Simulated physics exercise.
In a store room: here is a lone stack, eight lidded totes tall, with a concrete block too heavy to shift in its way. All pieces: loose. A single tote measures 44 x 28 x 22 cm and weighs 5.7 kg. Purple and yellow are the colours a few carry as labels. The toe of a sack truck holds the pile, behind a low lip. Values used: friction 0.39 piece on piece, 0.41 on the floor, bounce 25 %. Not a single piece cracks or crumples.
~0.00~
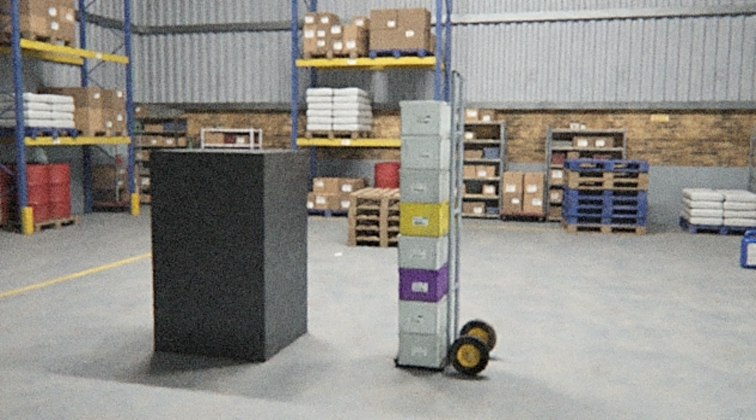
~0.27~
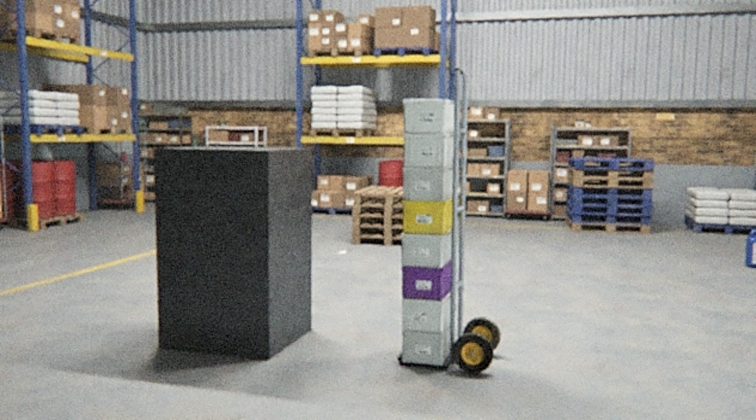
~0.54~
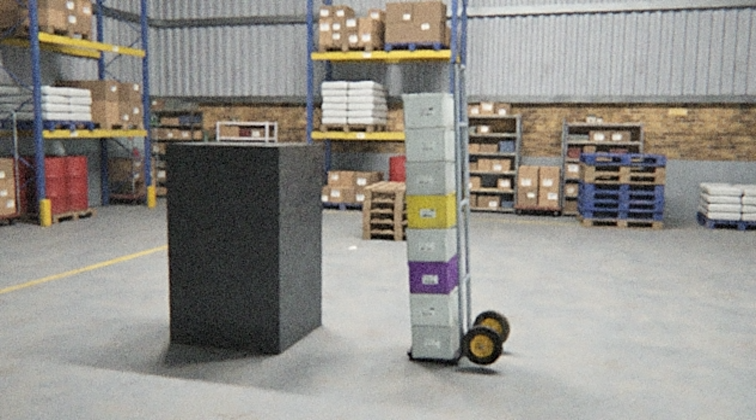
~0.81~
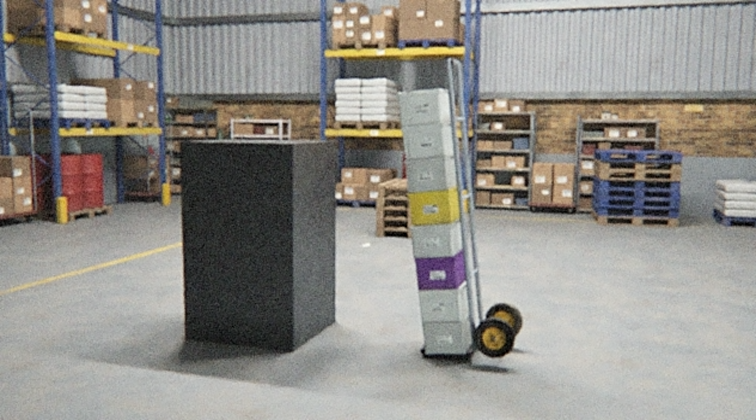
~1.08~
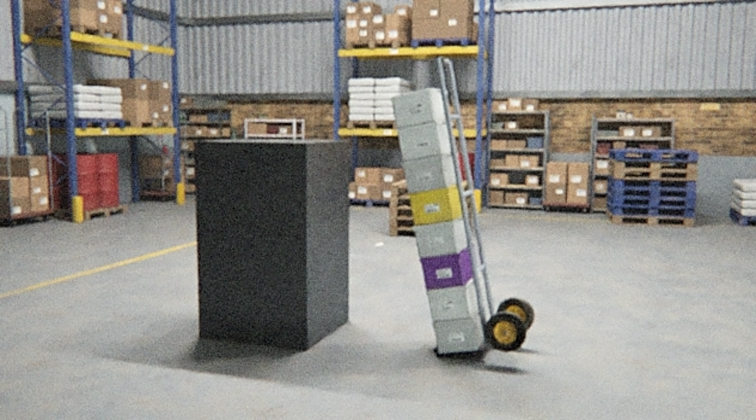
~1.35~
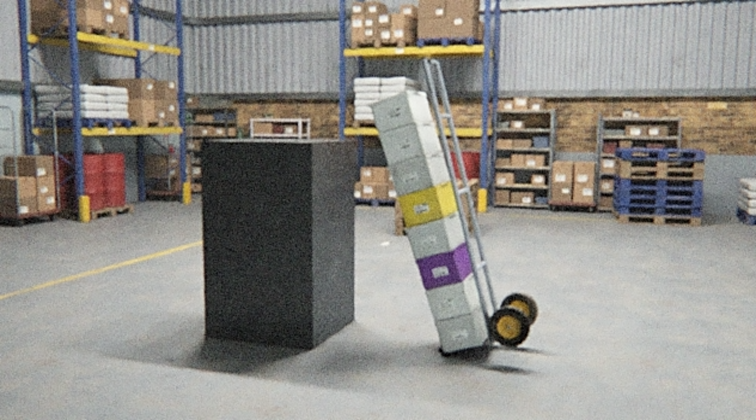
A large black block stands left of centre on the grey floor of a warehouse, seen from the front at about chest height, with stocked racks and pallets behind. To its right, a hand truck with yellow-hubbed wheels carries a tall column of pale grey boxes, including one yellow and one purple. The camera pans slightly left as the truck and column, first upright, lean steadily further left towards the block.
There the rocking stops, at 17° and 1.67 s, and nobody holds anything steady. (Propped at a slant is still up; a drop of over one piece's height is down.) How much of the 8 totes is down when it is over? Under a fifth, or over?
Under.
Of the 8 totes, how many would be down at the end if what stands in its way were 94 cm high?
Then the number is 5.
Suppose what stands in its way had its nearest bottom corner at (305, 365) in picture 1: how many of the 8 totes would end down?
Count at the end: 0.
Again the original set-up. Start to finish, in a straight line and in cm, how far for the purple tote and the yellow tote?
Distances: Purple 40, yellow 70 (cm).
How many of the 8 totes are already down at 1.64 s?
It's 0 by that point.
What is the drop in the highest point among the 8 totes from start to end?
10 cm.
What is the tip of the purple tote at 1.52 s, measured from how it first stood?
Close to 25° of tilt compared with the start.
By 1.42 s, none of the 8 totes down, 8 disturbed; yellow tote tilted 20°; purple tote tilted 20°.
By 1.52 s, none of the 8 totes down, 8 disturbed; yellow tote tilted 24°; purple tote tilted 24°.
By 1.64 s, none of the 8 totes down, 8 disturbed; yellow tote tilted 31°, 7 cm lower; purple tote tilted 31°.
By 1.78 s, none of the 8 totes down, 8 disturbed; yellow tote tilted 37°, 11 cm lower; purple tote tilted 36°.
When it is over (2.7 s), none of the 8 totes down, 8 disturbed; purple tote tilted 39°; yellow tote tilted 39°, 14 cm lower. That is 0 per cent. In pixels of the last frame, middles, purple tote near (417, 272), yellow tote near (381, 222).
